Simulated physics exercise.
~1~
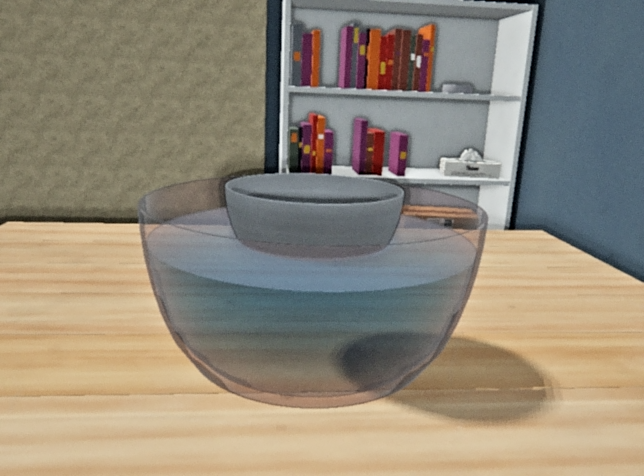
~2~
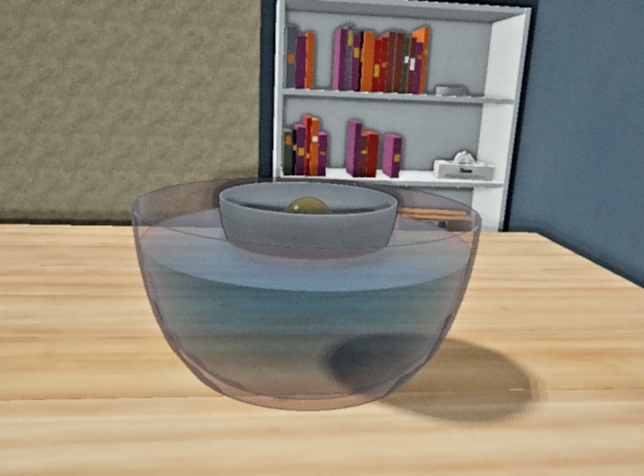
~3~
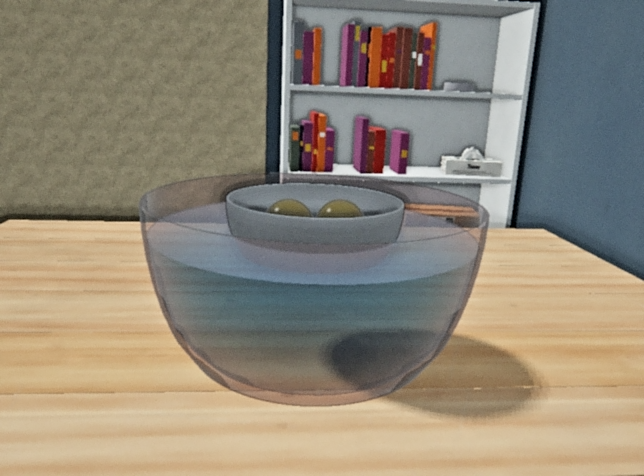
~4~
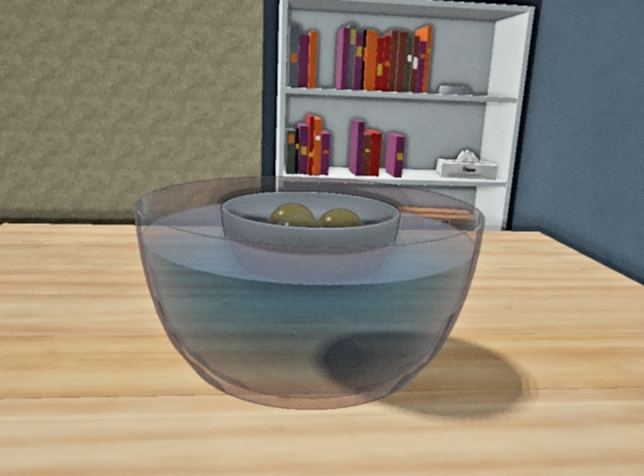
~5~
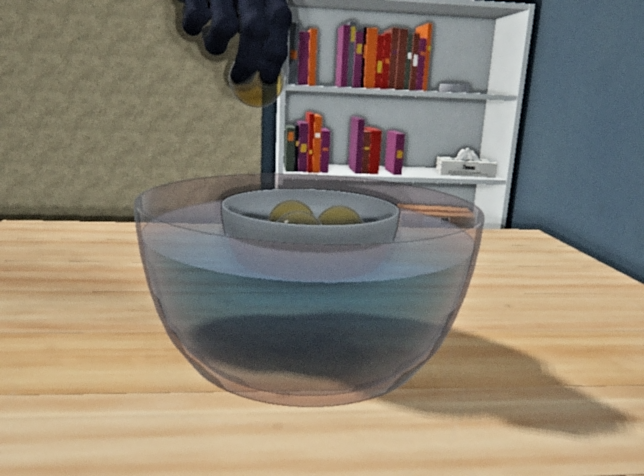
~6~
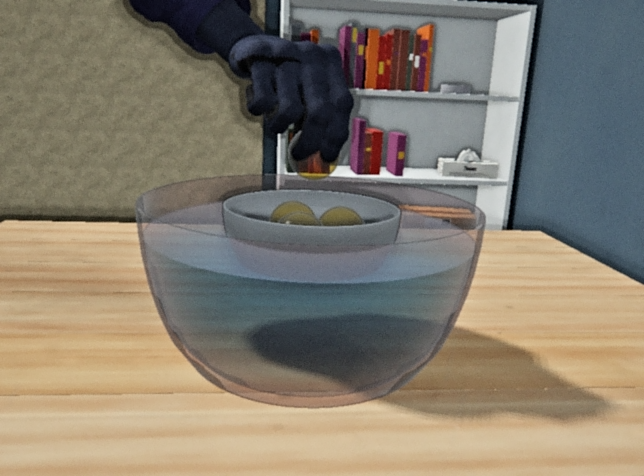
Small grey dish floating in a clear bowl of water, gathering marbles and sinking lower as a dark-gloved hand brings another above it.
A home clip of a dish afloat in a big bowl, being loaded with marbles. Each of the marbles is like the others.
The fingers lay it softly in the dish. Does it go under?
I'd say it stays up top this time.
A moment on, the glass marble is in and the dish dips.
Further on, it steadies; about a third of its side above the surface.
When it is over, the dish floats; about a third of its side above the surface.
